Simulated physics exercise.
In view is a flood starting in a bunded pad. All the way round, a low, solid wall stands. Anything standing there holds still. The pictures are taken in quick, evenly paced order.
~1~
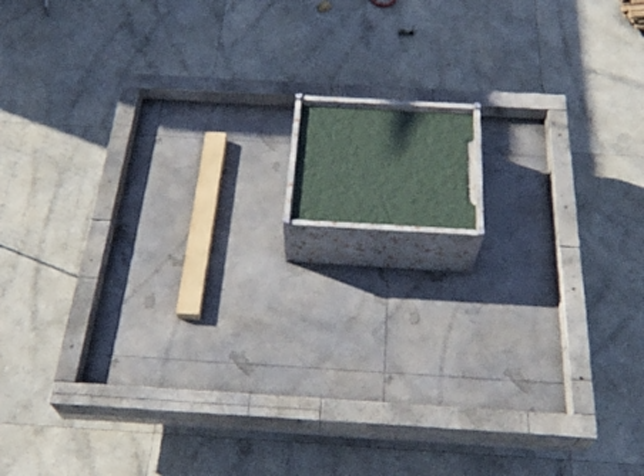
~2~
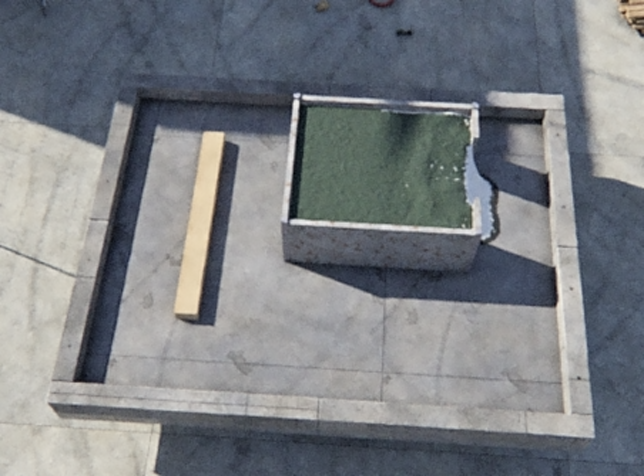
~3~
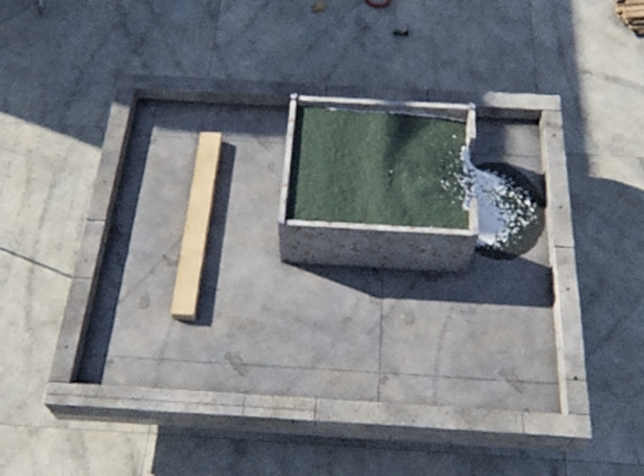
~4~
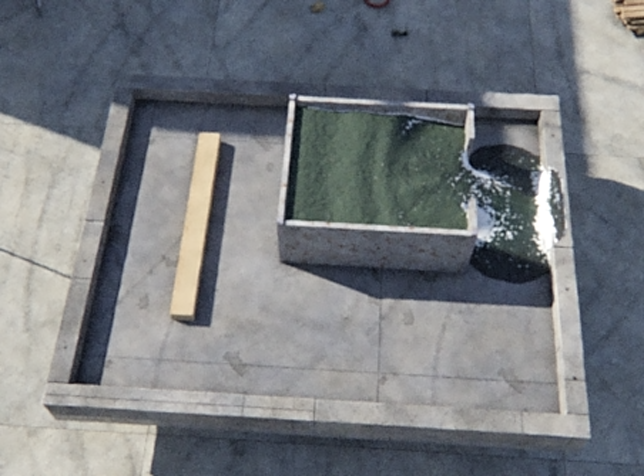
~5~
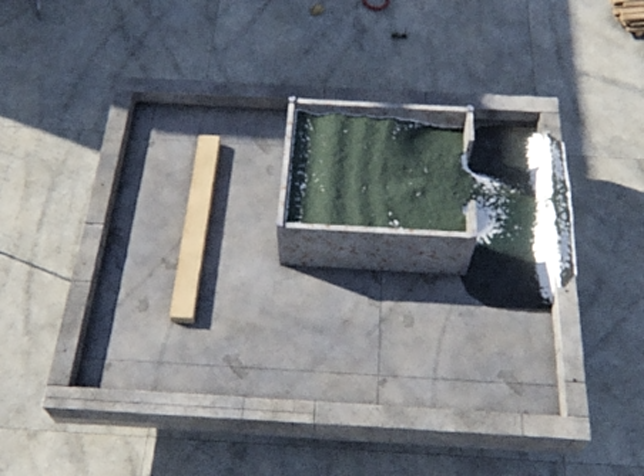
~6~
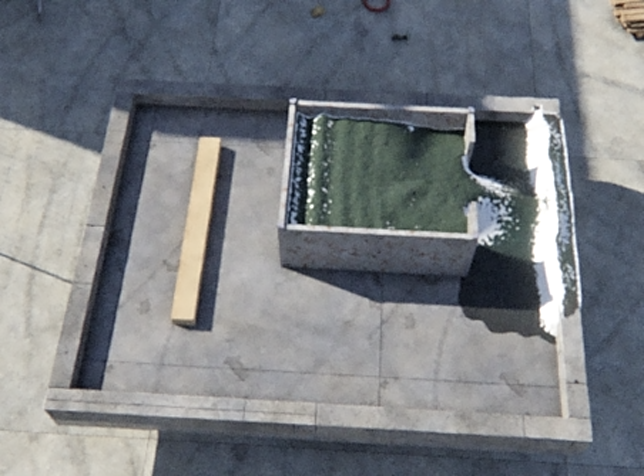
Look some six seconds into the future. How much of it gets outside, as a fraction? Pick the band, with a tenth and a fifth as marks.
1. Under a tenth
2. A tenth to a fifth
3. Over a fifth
(3) Over a fifth.
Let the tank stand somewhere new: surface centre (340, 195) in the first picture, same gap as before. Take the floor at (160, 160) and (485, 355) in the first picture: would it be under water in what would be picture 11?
In the order asked: Untouched and soaked.
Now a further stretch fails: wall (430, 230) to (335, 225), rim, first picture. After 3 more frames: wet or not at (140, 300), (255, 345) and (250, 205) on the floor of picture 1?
First point bare, second point swamped, third point bare.
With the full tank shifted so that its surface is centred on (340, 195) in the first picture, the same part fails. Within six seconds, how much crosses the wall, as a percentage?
Close to 18 parts in a hundred.
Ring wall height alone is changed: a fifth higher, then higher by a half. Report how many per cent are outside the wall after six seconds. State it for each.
About 16 per cent, then about 8 per cent.
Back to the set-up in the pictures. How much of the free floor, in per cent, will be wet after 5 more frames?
I make it 20 per cent.
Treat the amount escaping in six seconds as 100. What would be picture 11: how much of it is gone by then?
Roughly 30 per cent.
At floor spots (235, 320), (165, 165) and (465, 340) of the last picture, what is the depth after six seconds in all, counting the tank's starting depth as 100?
Respectively near 8, 6 and 4 per cent.
A moment on, water covers 20 % of the floor; the low wall has let 4 % over.
Next, water covers 25 % of the floor; the low wall has let 8 % over.
Then, water covers 40 % of the floor; the low wall has let 20 % over.
Later, water covers 65 % of the floor; the low wall has let 24 % over.
In the end, water covers 75 % of the floor; the low wall has let 25 % over.
